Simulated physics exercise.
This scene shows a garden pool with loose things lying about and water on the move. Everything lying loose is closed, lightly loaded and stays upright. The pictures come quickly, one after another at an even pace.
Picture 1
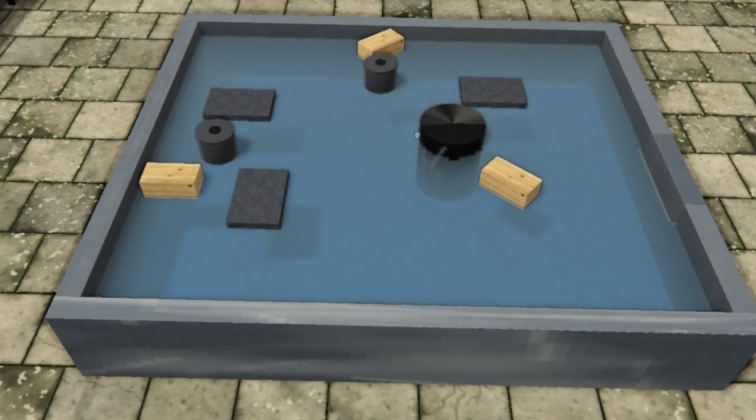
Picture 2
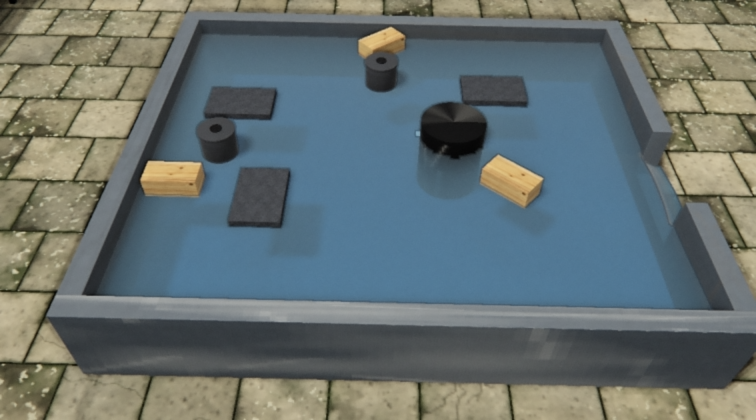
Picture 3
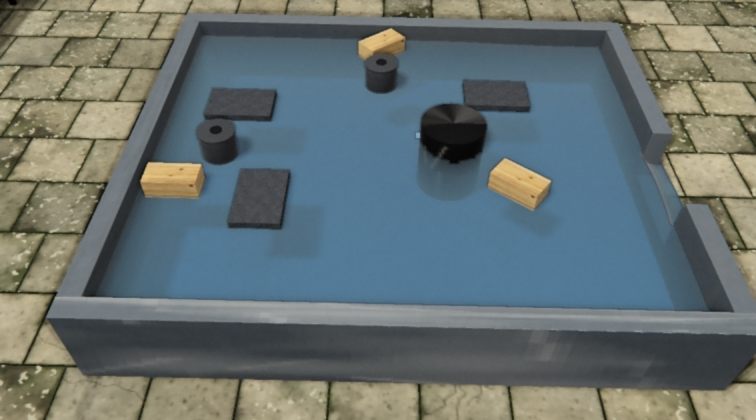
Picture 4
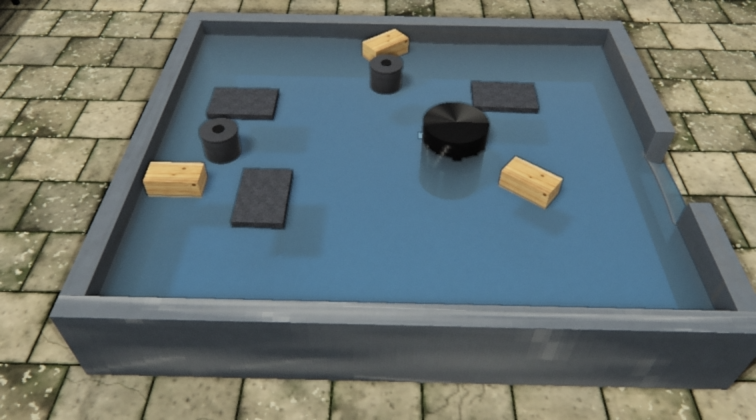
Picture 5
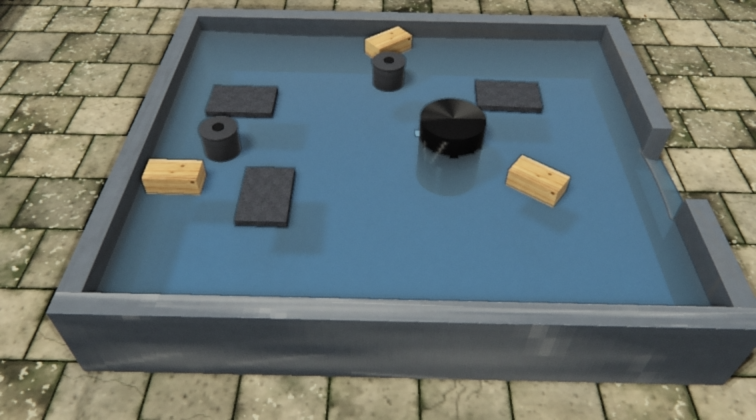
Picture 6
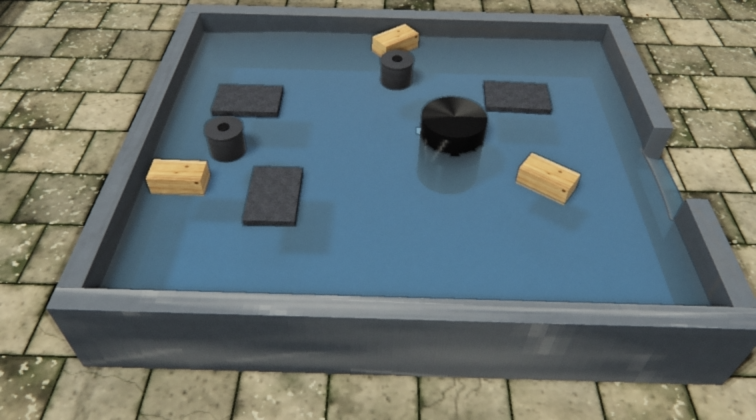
A square, grey-walled pool of blue water lies on stone paving, seen from above at a slant by a camera that stays nearly still. A large black round object stands right of centre, among three pale wooden blocks, three dark flat slabs and two dark ringed cylinders. A gap opens in the right wall, then the blocks, slabs and cylinders drift slightly rightward, the right-hand block most.
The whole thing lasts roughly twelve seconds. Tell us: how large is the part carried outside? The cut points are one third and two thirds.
Result: Low band.
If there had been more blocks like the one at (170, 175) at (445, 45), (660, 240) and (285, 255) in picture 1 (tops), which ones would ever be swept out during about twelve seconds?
The first does not leave, the second leaves, and the third does not leave.
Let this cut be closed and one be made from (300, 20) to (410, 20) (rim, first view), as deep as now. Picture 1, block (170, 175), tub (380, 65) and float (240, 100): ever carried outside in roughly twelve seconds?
As listed: Left behind, out, gone.
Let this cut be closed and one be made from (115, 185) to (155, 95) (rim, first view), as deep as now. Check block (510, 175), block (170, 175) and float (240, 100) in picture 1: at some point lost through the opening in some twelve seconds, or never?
The three give no escape, escape and escape, in that order.
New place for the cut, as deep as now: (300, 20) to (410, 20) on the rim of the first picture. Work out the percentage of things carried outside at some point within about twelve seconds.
Close to 50 percent.
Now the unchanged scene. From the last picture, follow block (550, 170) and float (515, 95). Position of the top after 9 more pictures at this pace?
(644, 178) and (559, 122), give or take.
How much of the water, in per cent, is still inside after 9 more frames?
By my count, 84 per cent.
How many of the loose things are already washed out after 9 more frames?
0.
A moment on, 0 of 8 are out; 8 afloat.
Next, 0 of 8 are out; 8 afloat.
Later, 1 of 8 are out; 7 afloat.
In the end, 2 of 8 are out; 6 afloat.
